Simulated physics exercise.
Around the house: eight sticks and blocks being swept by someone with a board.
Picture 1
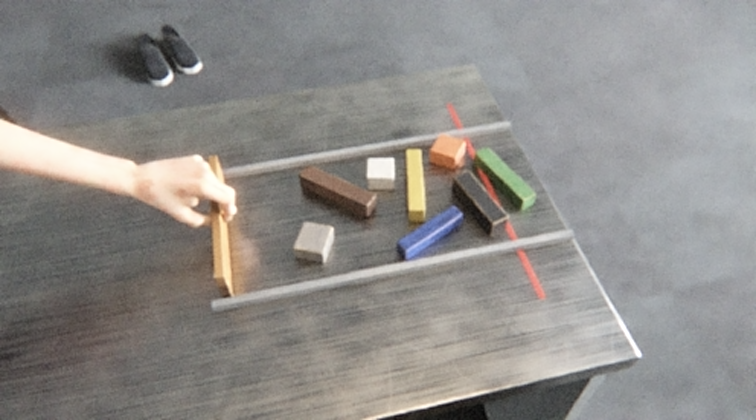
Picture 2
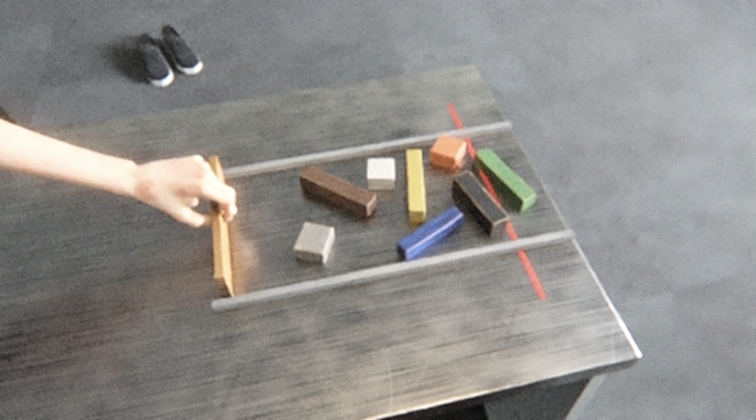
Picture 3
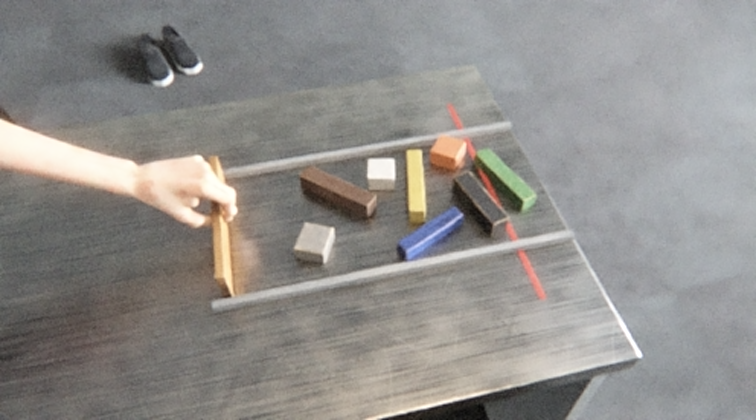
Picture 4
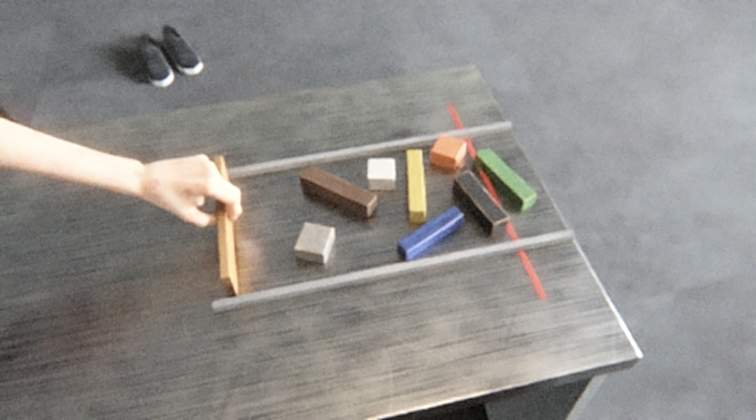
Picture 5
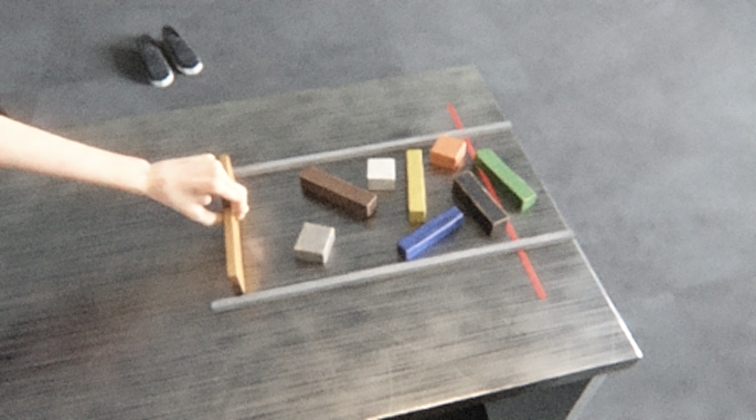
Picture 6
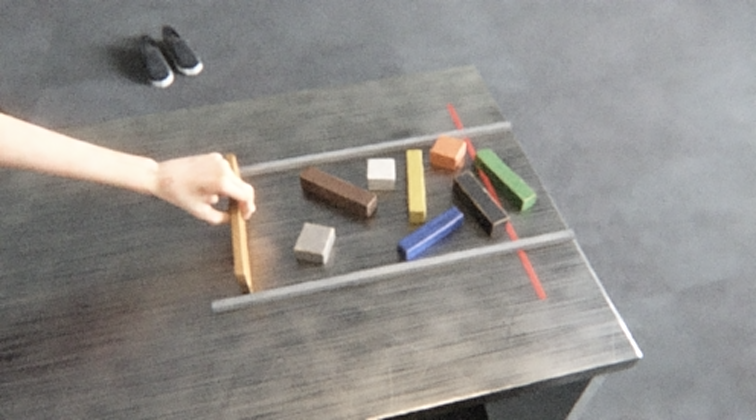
In this clip, a hand holds an upright wooden board at the left of several coloured sticks and blocks lying between two rails on a dark table, then slides it slightly right while the pieces stay still.
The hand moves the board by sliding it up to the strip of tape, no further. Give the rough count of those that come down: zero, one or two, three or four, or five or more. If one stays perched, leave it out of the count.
The pieces lost over the edge are three or else four.
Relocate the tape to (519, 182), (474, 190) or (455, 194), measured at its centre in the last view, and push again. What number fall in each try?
7, 3, 1.
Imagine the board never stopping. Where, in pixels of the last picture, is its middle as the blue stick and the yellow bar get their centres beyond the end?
I'd say about (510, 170) for the first one and about (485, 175) for the second.
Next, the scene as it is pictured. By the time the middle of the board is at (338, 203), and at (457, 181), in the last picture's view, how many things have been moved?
First 2, then 8.
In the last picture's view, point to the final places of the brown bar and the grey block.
The brown bar comes to rest at (506, 165), and the grey block comes to rest at (514, 201).
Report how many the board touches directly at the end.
Number in contact with it: 3.
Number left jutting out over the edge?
The number overhanging is 1.
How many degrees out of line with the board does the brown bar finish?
It works out to near 25°.
Early on, none off yet; green bar at rest near (504, 178); black stick at rest near (479, 203); orange block at rest near (448, 152).
A while later, none off yet; green bar moving near (513, 178); black stick travelled a little near (494, 200); orange block travelled about its own width near (477, 145).
Finally, the number that fall off is three or four; lost, yellow bar, orange block, black stick and green bar.
